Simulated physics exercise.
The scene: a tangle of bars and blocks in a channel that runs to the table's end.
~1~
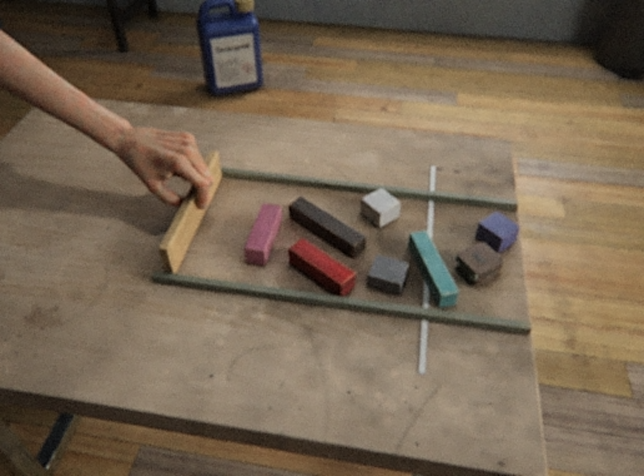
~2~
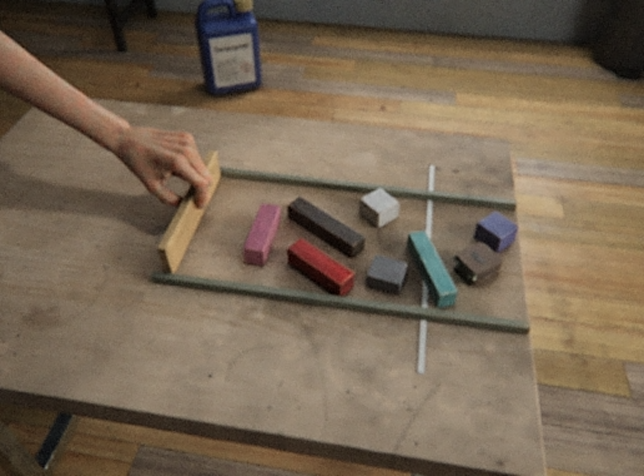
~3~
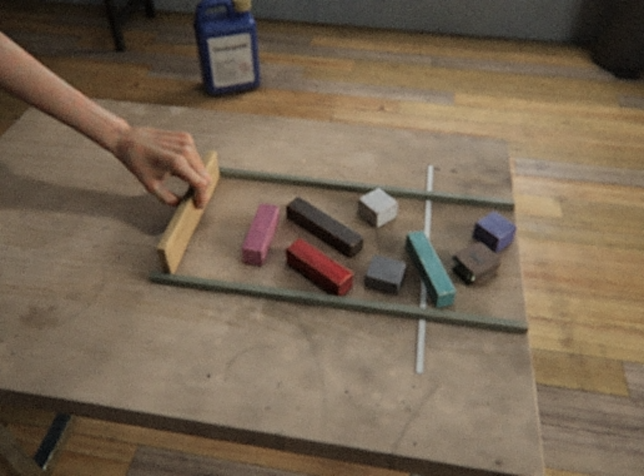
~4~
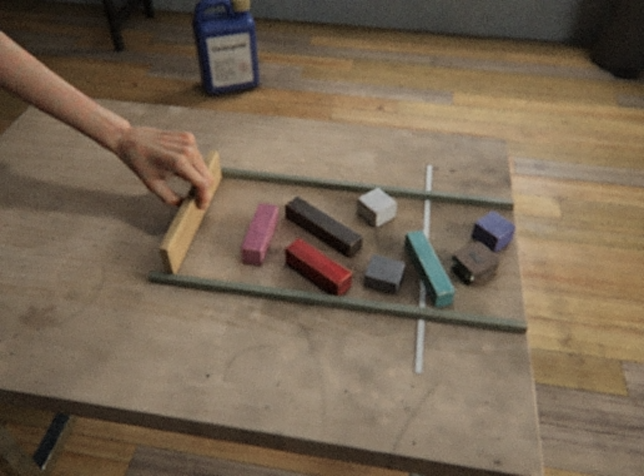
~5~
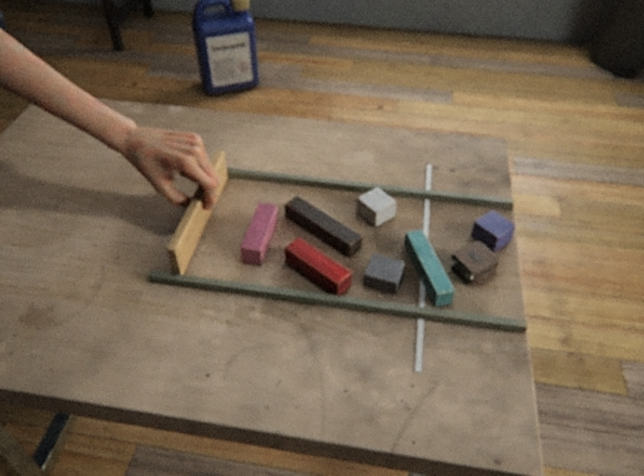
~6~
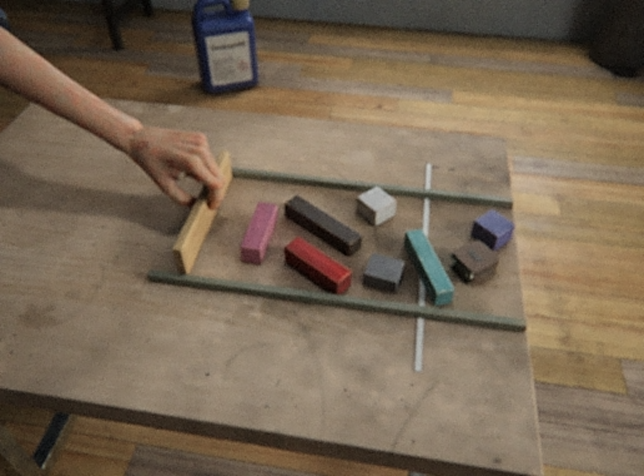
On a worn wooden table above a plank floor, seen from above at an angle, two green rails form a channel open at the right edge. A hand holds an upright wooden board at its left end, before pink, black, red, white, grey, turquoise, brown and blue pieces, with a pale strip crossing beneath. The board first barely moves, then slides slightly right without touching the pieces, which stay put as the view shifts faintly.
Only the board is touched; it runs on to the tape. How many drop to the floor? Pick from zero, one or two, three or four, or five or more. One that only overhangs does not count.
In the end the number that fall off is one or two.
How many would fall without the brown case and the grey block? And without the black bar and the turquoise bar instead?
Fallen: 0, and 0 in the other try.
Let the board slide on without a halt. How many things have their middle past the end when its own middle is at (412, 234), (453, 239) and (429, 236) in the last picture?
Place by place, 0, 3 and 1.
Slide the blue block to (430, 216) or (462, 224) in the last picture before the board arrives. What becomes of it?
The blue block does not fall; remains up.
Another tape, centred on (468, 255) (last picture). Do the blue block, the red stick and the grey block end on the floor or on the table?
The blue block goes over, the red stick remains up, the grey block comes down.
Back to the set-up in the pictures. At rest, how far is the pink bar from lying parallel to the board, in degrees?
Roughly 0° out of line.
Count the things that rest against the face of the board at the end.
The number is 2.
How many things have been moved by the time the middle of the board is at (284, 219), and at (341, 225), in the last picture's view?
The counts are 3 and 5.
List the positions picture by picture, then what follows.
In the first picture, blue block (497, 232); brown case (479, 265); turquoise bar (432, 268); board (194, 209); tape (429, 252).
In the second picture, brown case (477, 265); white block (379, 208).
In the third picture, turquoise bar (429, 267); board (192, 209).
In the fourth picture, blue block (493, 232); grey block (384, 274).
In the fifth picture, brown case (475, 264); red stick (317, 266).
In the sixth picture, blue block (493, 230); brown case (474, 263); turquoise bar (428, 266); board (206, 209); tape (424, 249).
A little later, none off yet; blue block at rest near (493, 230); brown case at rest near (474, 263); turquoise bar at rest near (428, 266).
Next, none off yet; blue block at rest near (493, 230); brown case at rest near (474, 263); turquoise bar shifted a little near (441, 265).
When it is over, the number that fall off is one or two; down, brown case.
